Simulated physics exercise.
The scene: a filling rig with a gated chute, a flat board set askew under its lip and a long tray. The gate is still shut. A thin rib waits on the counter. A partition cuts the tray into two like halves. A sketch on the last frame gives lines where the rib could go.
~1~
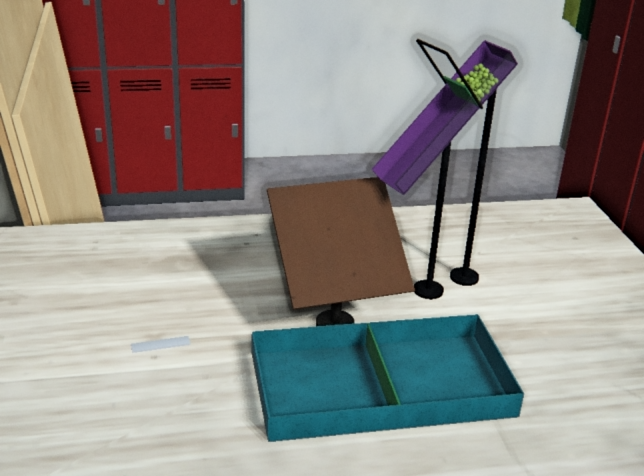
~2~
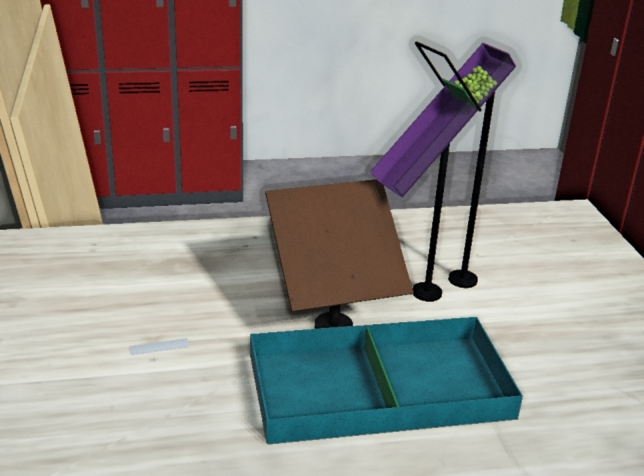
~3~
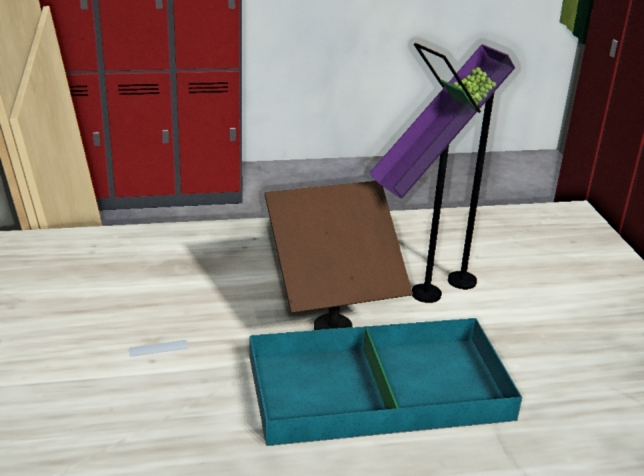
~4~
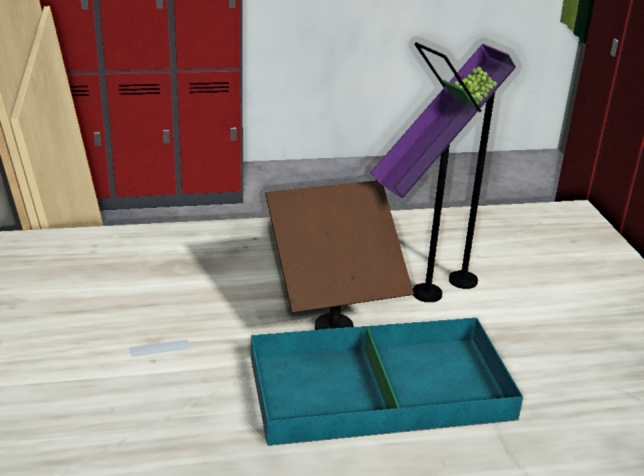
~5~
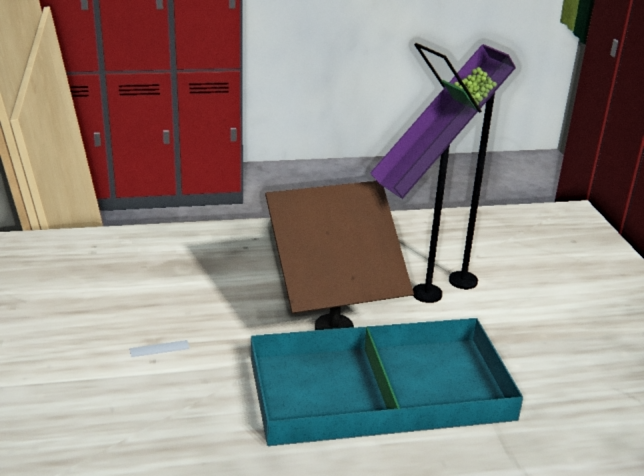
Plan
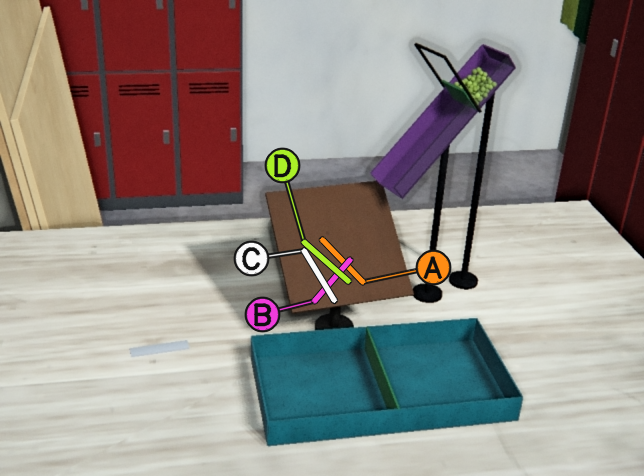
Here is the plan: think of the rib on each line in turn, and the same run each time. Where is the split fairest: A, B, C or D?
Use line D.
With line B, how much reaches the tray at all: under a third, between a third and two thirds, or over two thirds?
Line B gives over two thirds.
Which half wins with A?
The right half.
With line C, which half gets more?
The left half.
On the marked copy, line A from (322, 239) to (362, 282); line B from (349, 259) to (314, 300); line C from (304, 250) to (334, 300); line D from (304, 242) to (348, 281).
With A, of what is caught, a small part in the left half, nearly all in the right.
With B, of what is caught, most in the left half, about a quarter in the right.
With C, of what is caught, most in the left half, a small part in the right.
With D, of what is caught, about a third in the left half, about two thirds in the right.
